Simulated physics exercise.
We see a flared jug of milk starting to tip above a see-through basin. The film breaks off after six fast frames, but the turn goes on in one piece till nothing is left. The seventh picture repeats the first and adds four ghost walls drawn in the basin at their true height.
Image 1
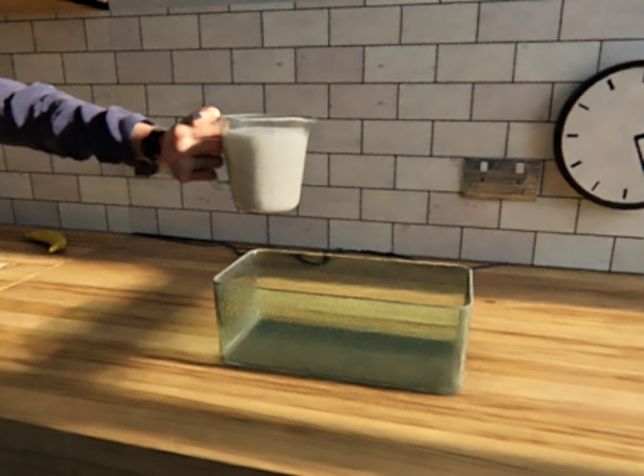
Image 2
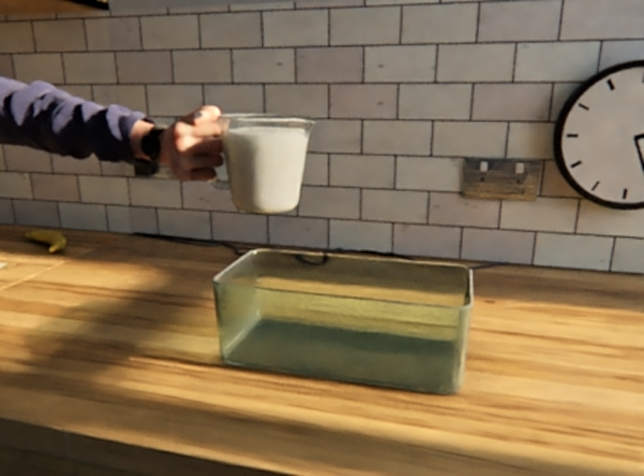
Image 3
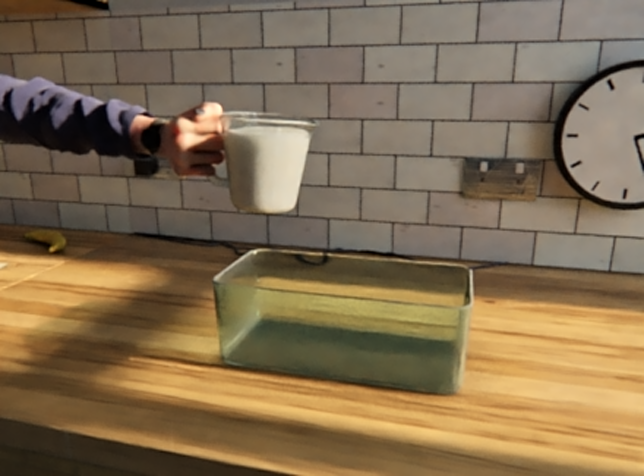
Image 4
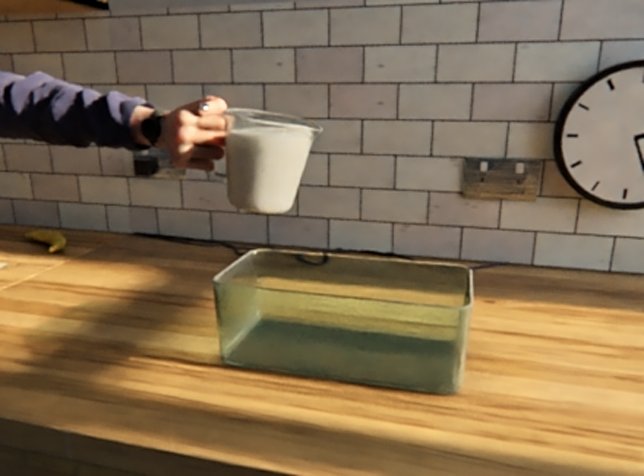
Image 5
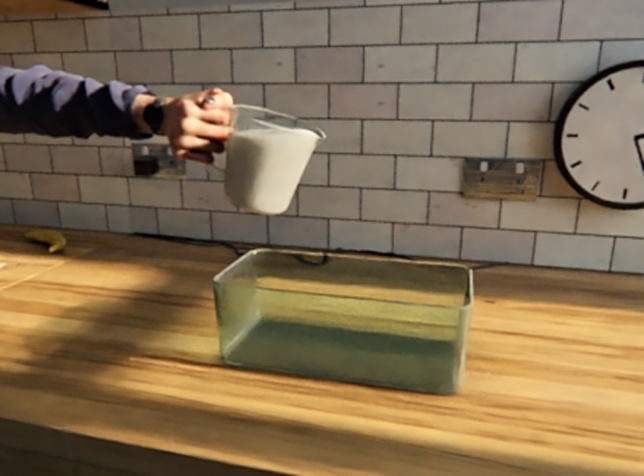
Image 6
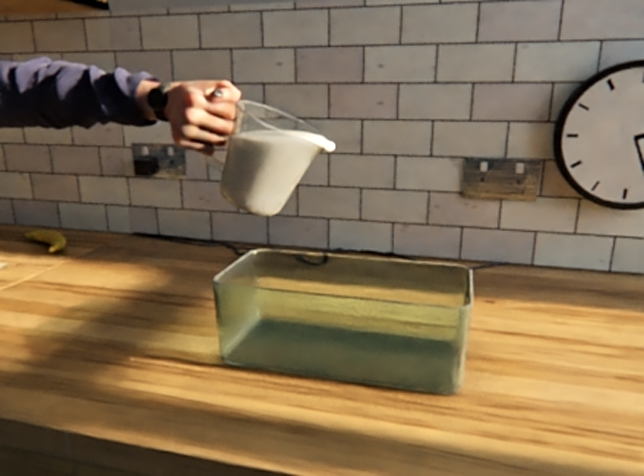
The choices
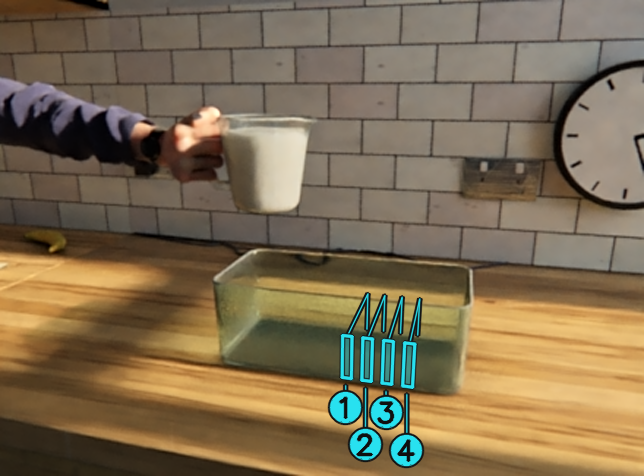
A hand tilts a jug of milk rightward above a clear basin until milk reaches the lip.
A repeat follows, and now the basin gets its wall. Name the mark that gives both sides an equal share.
I would pick position 2.
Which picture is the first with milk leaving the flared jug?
Picture 6.
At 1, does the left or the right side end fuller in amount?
The right one.
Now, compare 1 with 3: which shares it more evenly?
1.
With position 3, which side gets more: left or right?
The left one.
In cyan, 1 at (345, 385); 2 at (365, 388); 3 at (386, 391); 4 at (406, 394).
If 1 is chosen, about 16 % ends left of the wall and 83 % right of it.
If 2 is chosen, about 57 % ends left of the wall and 42 % right of it.
If 3 is chosen, about 94 % ends left of the wall and 4 % right of it.
If 4 is chosen, about 95 % ends left of the wall and 3 % right of it.
